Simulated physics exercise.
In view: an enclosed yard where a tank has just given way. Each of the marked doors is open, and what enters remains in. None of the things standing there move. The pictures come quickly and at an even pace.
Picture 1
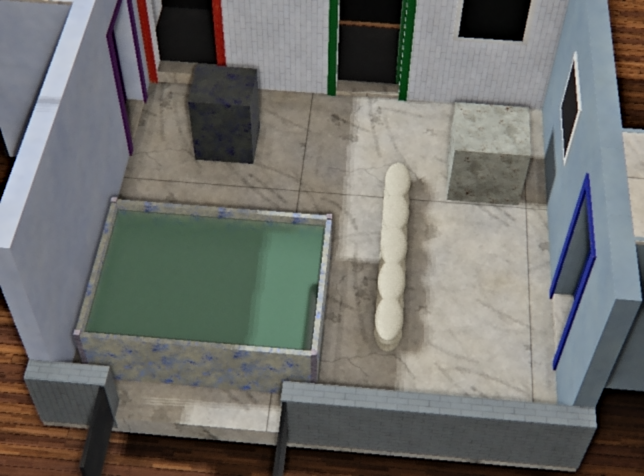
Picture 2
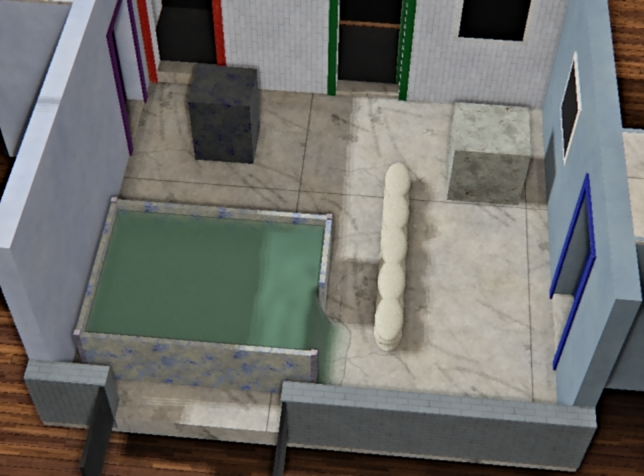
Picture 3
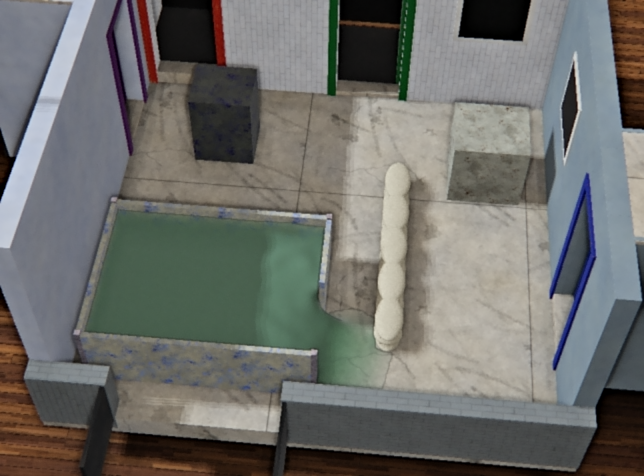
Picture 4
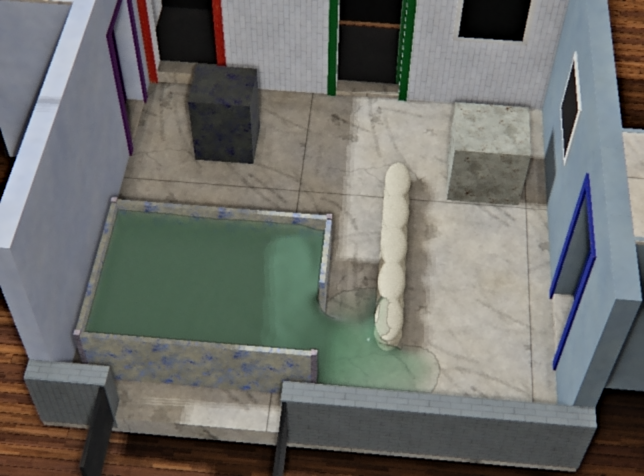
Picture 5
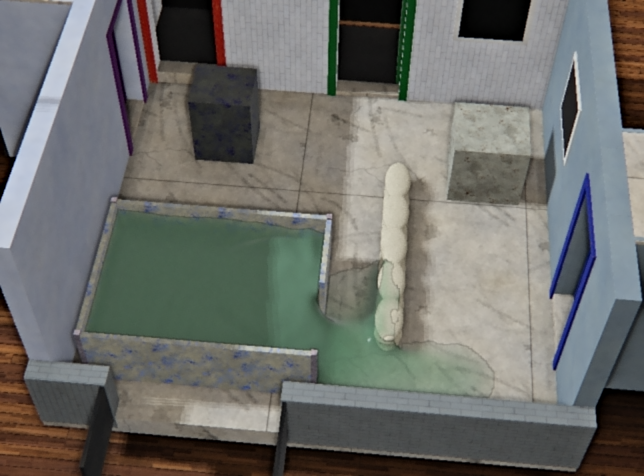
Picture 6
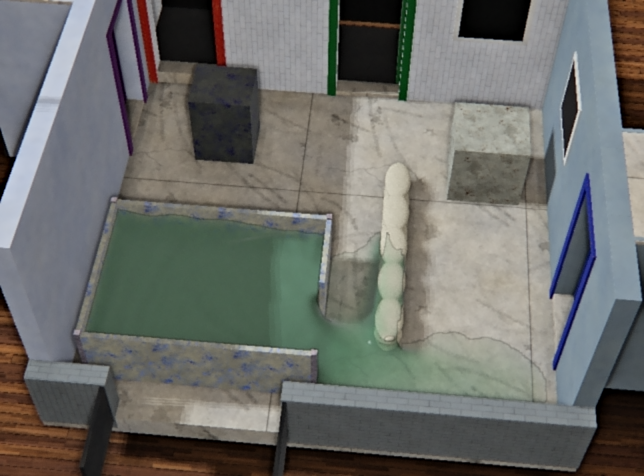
In a walled yard with a tiled floor, green water poured from a gap at the right side of an open tank, ran around the near end of a lumpy white barrier, and spread rightward.
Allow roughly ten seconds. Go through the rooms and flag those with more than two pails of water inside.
In order: The purple door is going to let through more than allowed, the green door is going to let through more than allowed, the blue door is going to let through more than allowed, the red door is going to let through no more than allowed.
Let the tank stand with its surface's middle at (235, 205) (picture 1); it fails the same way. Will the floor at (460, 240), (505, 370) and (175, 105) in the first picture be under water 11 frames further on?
First spot swamped, second swamped, third bare.
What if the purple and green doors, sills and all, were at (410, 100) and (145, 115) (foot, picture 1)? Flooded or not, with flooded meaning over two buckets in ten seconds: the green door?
In that case green gets flooded.
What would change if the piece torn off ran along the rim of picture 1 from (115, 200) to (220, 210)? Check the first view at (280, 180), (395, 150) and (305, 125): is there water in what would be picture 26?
Sequence: Wetted / wetted / wetted.
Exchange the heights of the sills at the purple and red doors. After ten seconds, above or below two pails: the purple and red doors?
Looking at purple first, it remains below the limit, but red breaks the limit.
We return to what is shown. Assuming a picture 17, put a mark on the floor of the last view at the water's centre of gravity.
Close to (309, 328).
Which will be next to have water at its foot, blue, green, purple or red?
First in line is the door marked blue.
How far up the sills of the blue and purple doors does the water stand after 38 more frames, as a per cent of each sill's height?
Some 170 percent and then some 200 percent.
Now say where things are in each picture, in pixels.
Still water in the open tank at (209, 277), in the first frame.
Water pours out at (315, 345) and has run to (335, 324), in the second frame.
Water pours out at (315, 346) and has run to (375, 327), in the third frame.
The front is at (433, 371), out from the gap at (315, 347), in the fourth frame.
The front is at (485, 389), out from the gap at (315, 347), in the fifth frame.
The front is at (537, 398), out from the gap at (315, 346), in the sixth frame.
A moment on, water covers 30 % of the floor; the purple door not reached, the green door not reached, the blue door wet at the sill, nothing in, the red door not reached.
Next, water covers 50 % of the floor; the purple door not reached, the green door wet at the sill, nothing in, the blue door over two buckets in, the red door not reached.
Then, water covers 70 % of the floor; the purple door not reached, the green door under two buckets in, the blue door far over two buckets in, the red door wet at the sill, nothing in.
Later, water covers 85 % of the floor; the purple door wet at the sill, nothing in, the green door over two buckets in, the blue door far over two buckets in, the red door wet at the sill, nothing in.
In the end, water covers 95 % of the floor; the purple door far over two buckets in, the green door far over two buckets in, the blue door far over two buckets in, the red door wet at the sill, nothing in.
